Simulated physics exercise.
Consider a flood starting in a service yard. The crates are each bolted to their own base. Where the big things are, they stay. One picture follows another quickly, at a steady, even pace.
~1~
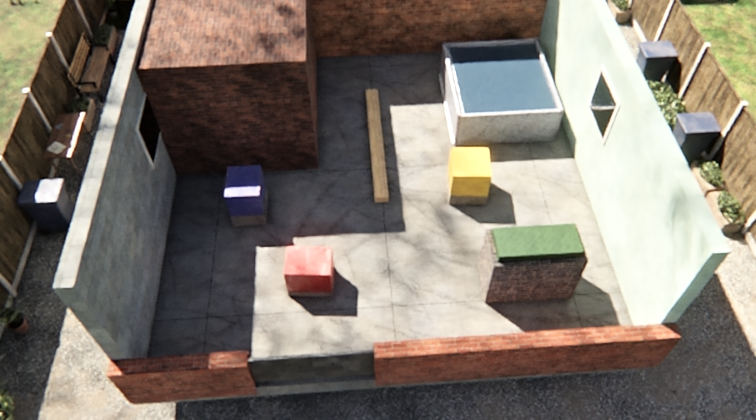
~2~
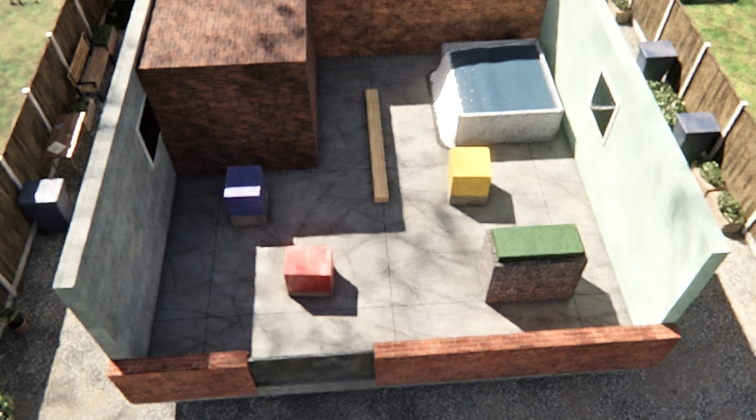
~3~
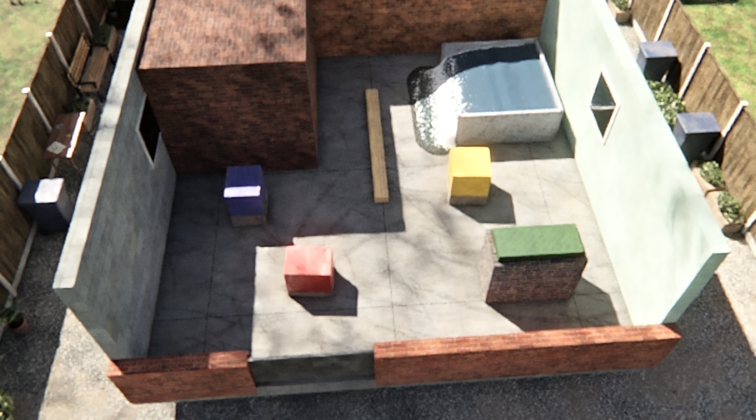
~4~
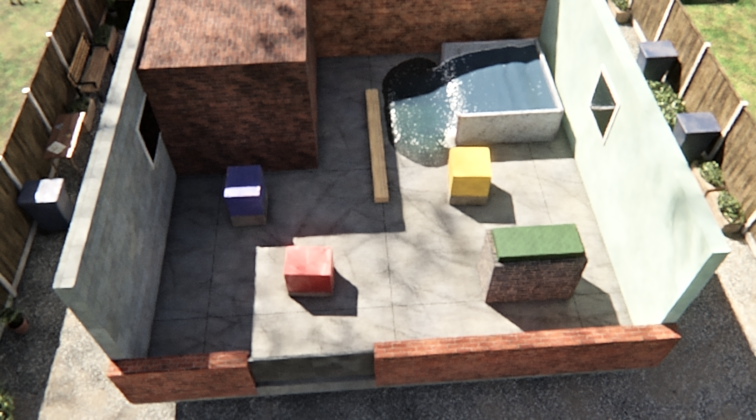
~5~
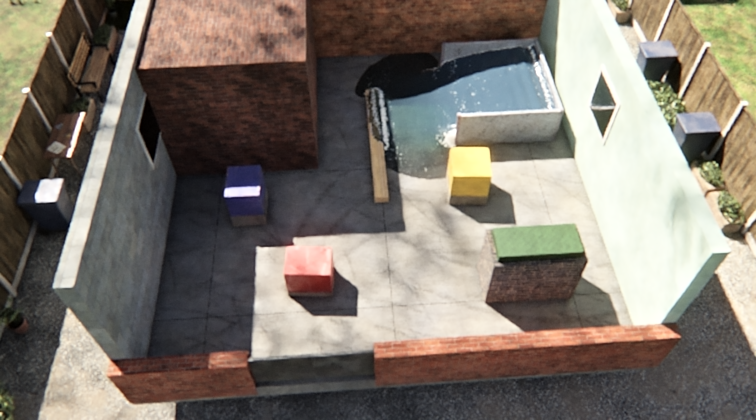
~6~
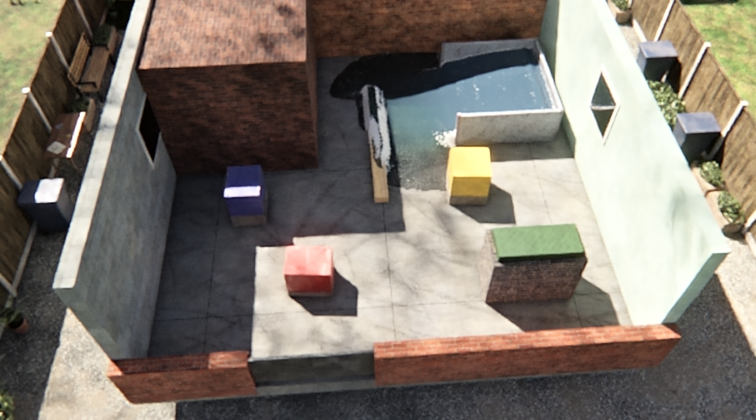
The clip opens on a walled yard with a full water tank at the back right, coloured blocks, a brick structure and a long beam. Water pours from the tank's left side, spreads left across the paving in a foamy front, then reaches the beam and churns white along it.
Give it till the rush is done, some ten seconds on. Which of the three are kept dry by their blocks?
My prediction: The blue crate avoids the water; the yellow crate avoids the water; the red crate meets the water.
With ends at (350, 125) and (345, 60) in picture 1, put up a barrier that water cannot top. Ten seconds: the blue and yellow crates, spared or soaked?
The way I see it, the blue one is never reached, and the yellow one is never reached.
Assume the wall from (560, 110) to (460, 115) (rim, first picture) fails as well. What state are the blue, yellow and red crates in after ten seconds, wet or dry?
The blue crate is not overtopped, the yellow crate is overtopped, and the red crate is overtopped.
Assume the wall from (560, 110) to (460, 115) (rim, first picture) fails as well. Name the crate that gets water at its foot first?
Answer: The yellow one.
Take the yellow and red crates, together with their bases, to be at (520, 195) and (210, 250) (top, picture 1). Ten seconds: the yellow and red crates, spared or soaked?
I'd bet the yellow one stays clear and the red one stays clear.
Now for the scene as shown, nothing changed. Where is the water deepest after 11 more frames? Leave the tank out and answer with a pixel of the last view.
I would point to (318, 68).
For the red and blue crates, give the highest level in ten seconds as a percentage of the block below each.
I'd say 190 per cent for the first one and 40 per cent for the second.
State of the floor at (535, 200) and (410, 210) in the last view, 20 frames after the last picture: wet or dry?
As listed: Clear, covered.
A moment on, water covers 30 % of the floor; the blue crate not reached, the yellow crate water round its plinth, the red crate not reached.
Next, water covers 40 % of the floor; the blue crate water round its plinth, the yellow crate water round its plinth, the red crate not reached.
Then, water covers 60 % of the floor; the blue crate water round its plinth, the yellow crate water round its plinth, the red crate water round its plinth.
Later, water covers 85 % of the floor; the blue crate water round its plinth, the yellow crate water round its plinth, the red crate water round its plinth.
In the end, water covers 100 % of the floor; the blue crate stayed above the water, the yellow crate stayed above the water, the red crate was topped.
